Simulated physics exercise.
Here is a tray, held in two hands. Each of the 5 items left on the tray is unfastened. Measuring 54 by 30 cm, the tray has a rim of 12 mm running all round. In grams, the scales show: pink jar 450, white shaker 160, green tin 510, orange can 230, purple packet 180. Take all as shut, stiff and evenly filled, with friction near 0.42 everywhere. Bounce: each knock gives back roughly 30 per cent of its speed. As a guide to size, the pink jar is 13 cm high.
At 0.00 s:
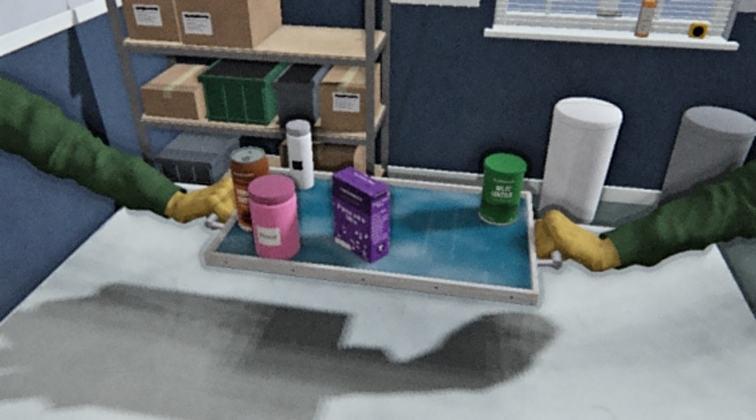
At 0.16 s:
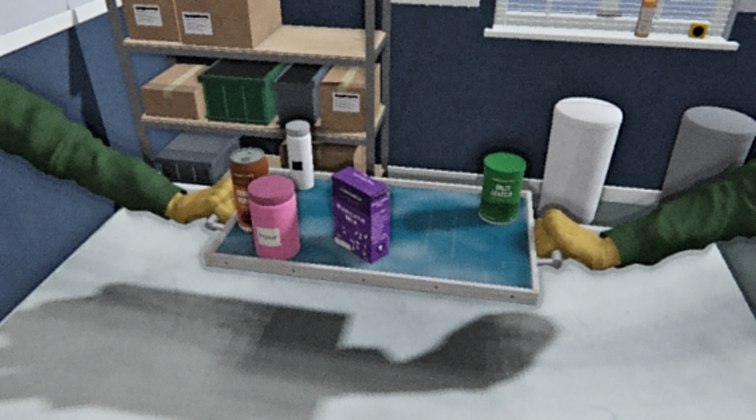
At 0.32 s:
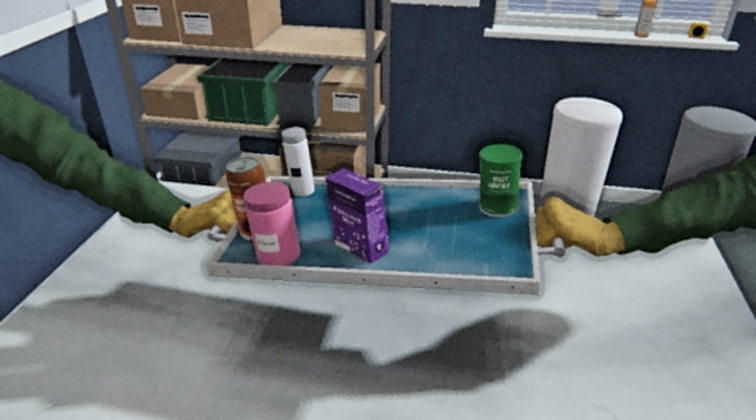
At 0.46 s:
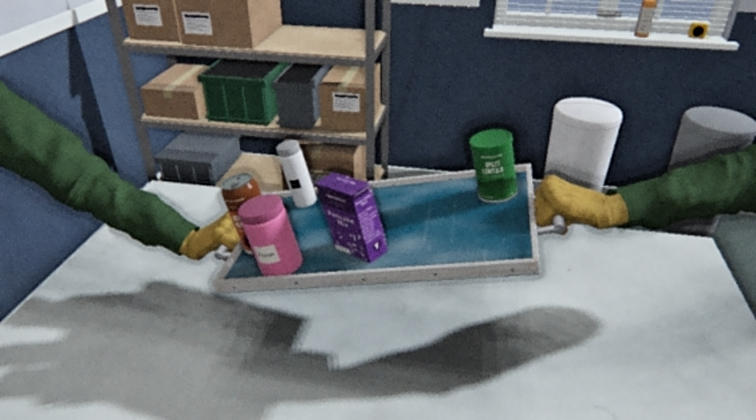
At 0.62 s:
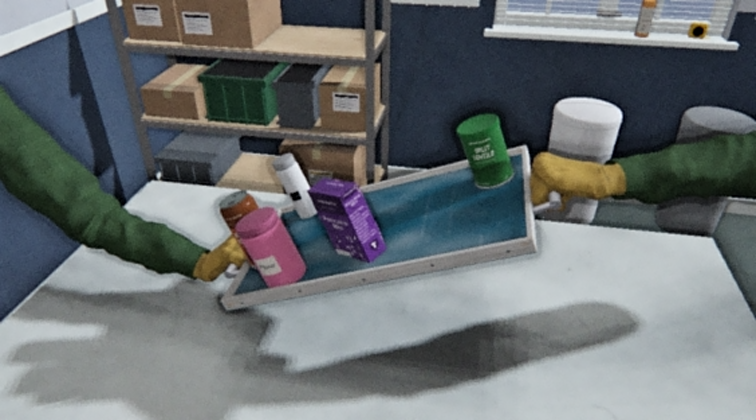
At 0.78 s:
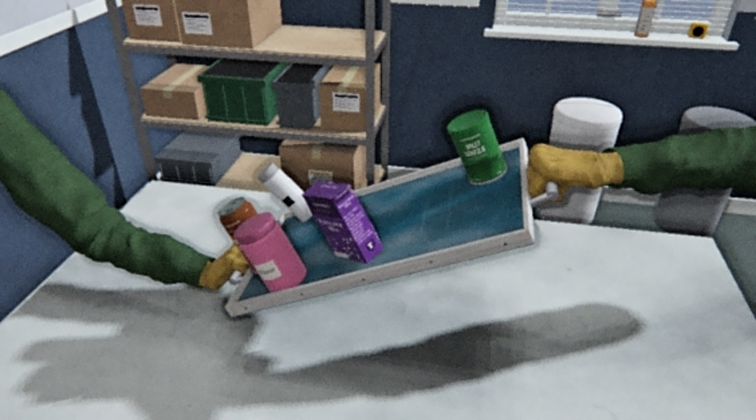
A blue tray held by two gloved hands starts out level, carrying a pink jar, a purple packet, a green tin, an orange can and a white shaker. The left hand then lowers and the right hand rises, tilting the tray steadily down to the left as the items lean with it.
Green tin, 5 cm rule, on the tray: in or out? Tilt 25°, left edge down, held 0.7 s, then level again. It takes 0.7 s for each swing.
It relocates.
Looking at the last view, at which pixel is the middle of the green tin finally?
Around pixel (305, 169).
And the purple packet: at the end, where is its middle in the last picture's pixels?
Its centre ends close to (265, 201) in the last view.
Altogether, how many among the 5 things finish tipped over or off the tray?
2.
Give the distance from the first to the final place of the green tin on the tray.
Net shift near 38 cm.
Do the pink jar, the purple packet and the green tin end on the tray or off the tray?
Once it all settles, the pink jar stays on its surface, the purple packet stays on its surface and the green tin stays on its surface.
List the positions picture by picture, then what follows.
The first picture shows tray level; green tin (502, 190); pink jar (275, 218).
The second picture shows tray level; purple packet (361, 215).
The third picture shows tray at 5°, left edge down; pink jar (273, 225); white shaker (298, 162).
The fourth picture shows tray at 13°, left edge down; purple packet (352, 218).
The fifth picture shows tray at 22°, left edge down; pink jar (271, 248); white shaker (296, 186).
The sixth picture shows tray at 25°, left edge down; green tin (478, 148).
By 1.28 s, tray at 25°, left edge down; white shaker now off the tray; green tin 12 cm from its spot near (420, 166); orange can rocked 15° off its seat.
By 1.78 s, tray at 17°, left edge down; orange can now off the tray; green tin 33 cm from its spot near (324, 188); purple packet 18 cm from its spot.
When it is over (2.7 s), off the tray, white shaker and orange can; not toppled but over 5 cm from the start, pink jar, green tin and purple packet. End places, in pixels of the last picture, green tin near (305, 169).
